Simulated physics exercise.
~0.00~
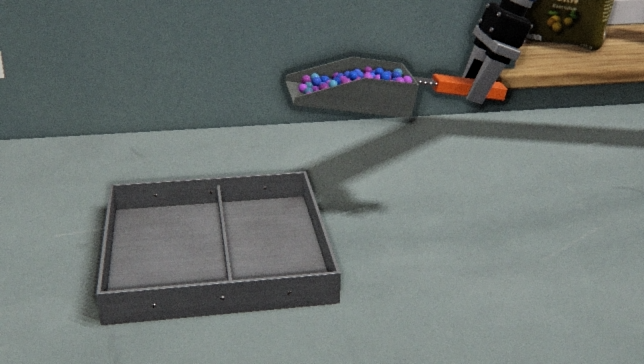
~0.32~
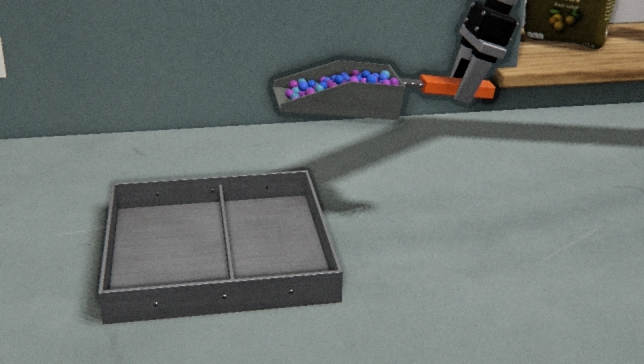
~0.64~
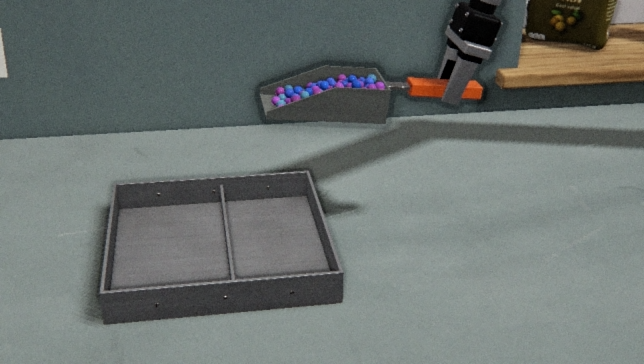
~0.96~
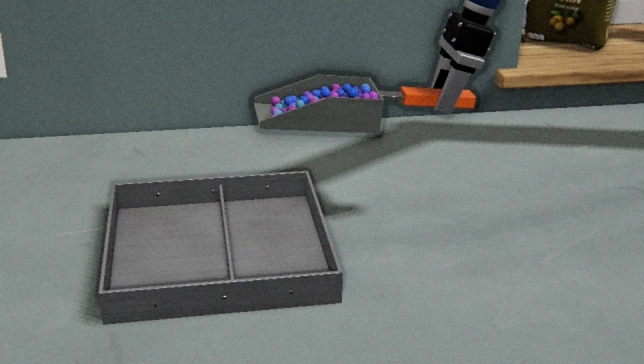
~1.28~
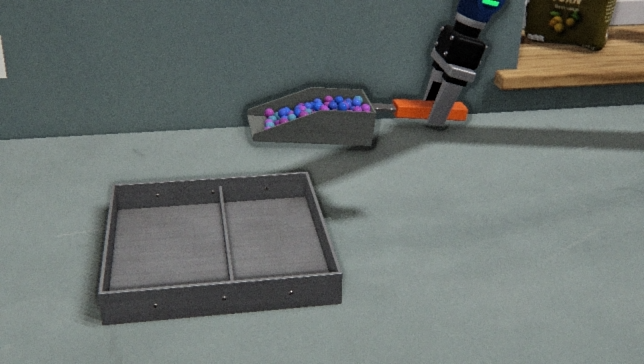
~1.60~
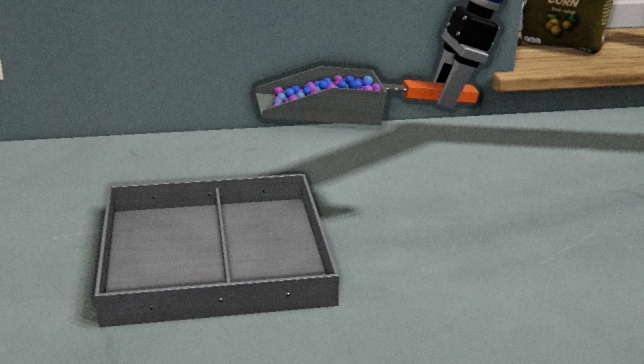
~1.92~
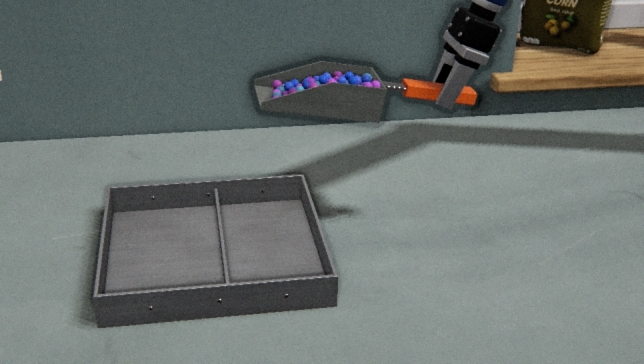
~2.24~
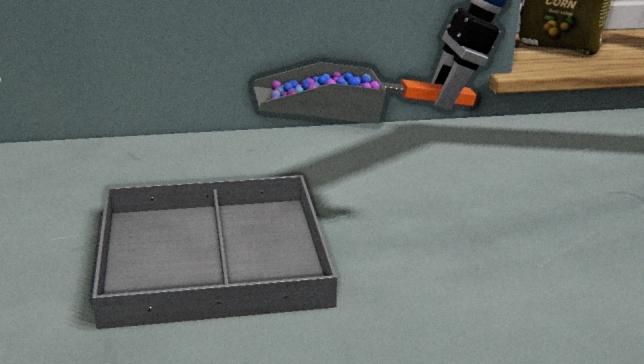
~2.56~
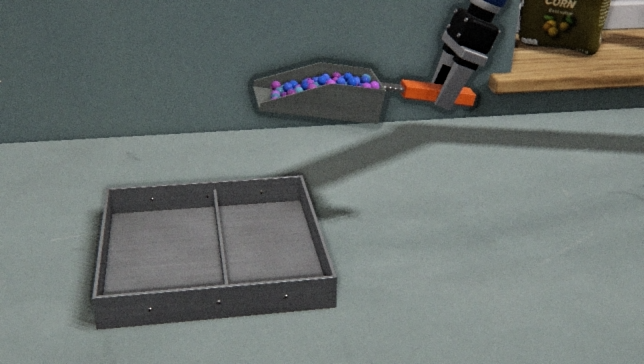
A grey scoop with an orange handle, heaped with small blue, purple and pink round sweets, hangs from a robot gripper above a pale grey-green table, seen from slightly above by a gently swaying camera. An empty dark grey tray, split in two by a thin wall, stands at the lower left, and a wooden shelf with a dark packet sits at the upper right. The arm carries the scoop left, then lowers it a little. It lifts slightly back up and stops. The scoop stays still, the sweets remain in it, and the tray is still empty.
